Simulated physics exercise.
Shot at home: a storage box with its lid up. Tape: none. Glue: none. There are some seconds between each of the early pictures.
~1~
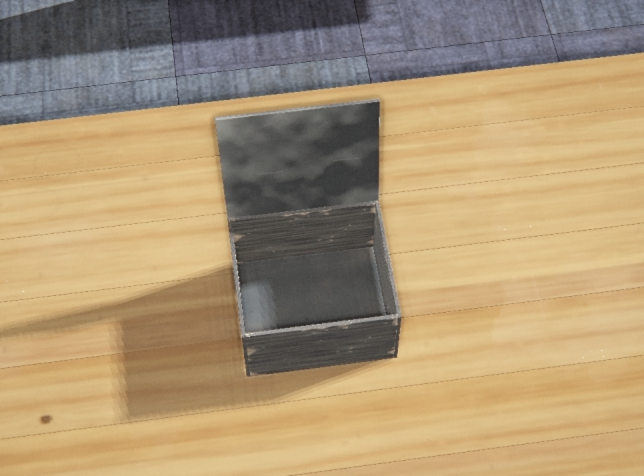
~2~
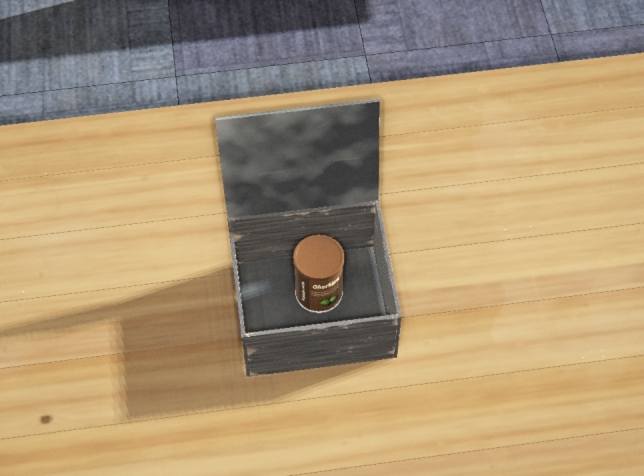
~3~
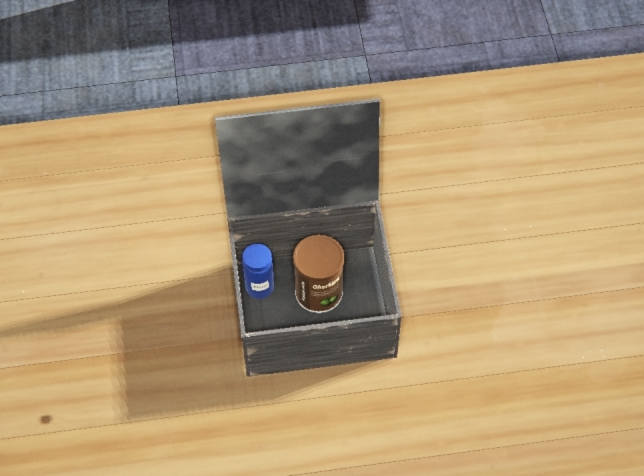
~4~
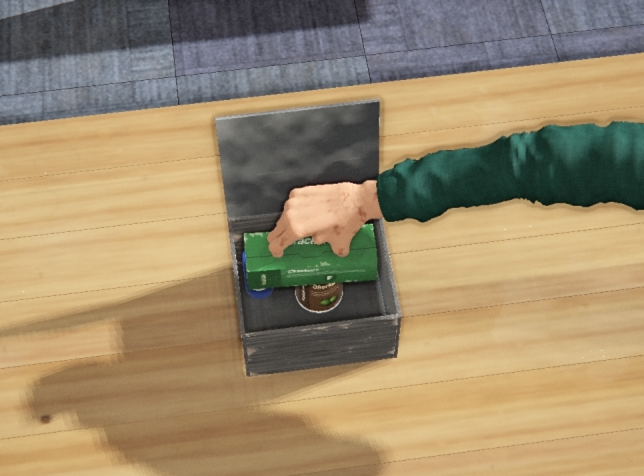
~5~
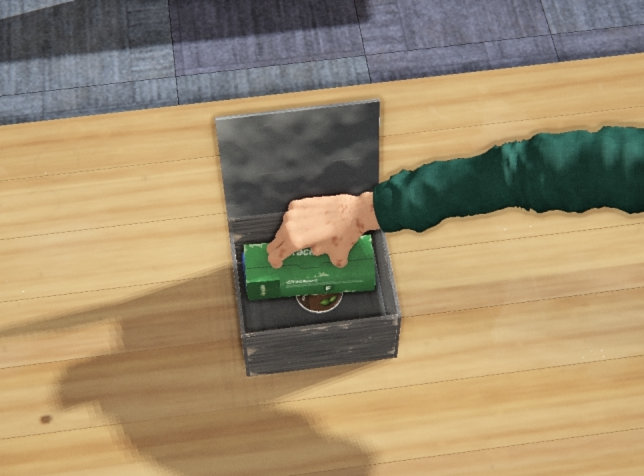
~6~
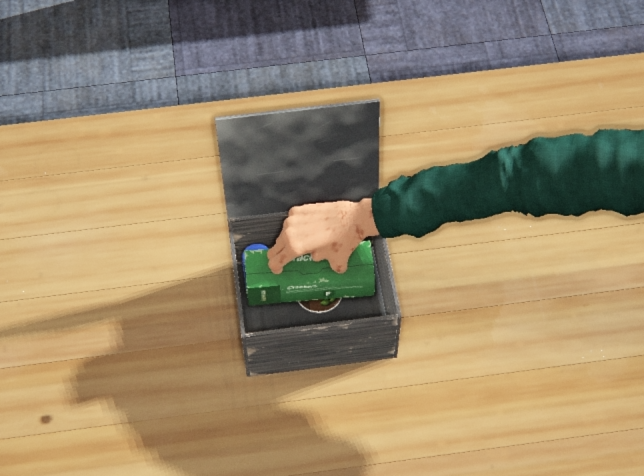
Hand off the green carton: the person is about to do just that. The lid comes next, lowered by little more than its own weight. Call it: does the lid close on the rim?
My call is that it closes.
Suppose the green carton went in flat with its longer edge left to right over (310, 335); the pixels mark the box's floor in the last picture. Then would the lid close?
The lid goes all the way down.
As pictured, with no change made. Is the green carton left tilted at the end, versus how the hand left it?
Result: It leans over.
Then, 0.40 s after the last picture, green carton on its side near (326, 324).
Then, 1.40 s after the last picture, lid 72° above the rim; green carton on its side near (325, 330).
Then, 1.90 s after the last picture, lid 38° above the rim; green carton on its side near (325, 330).
Then, 2.40 s after the last picture, lid shut; green carton on its side near (325, 330).
At rest, lid shut; tipped over in the box, green carton; the other 2 in place. Seen from the same camera at the end, green carton near (325, 330).
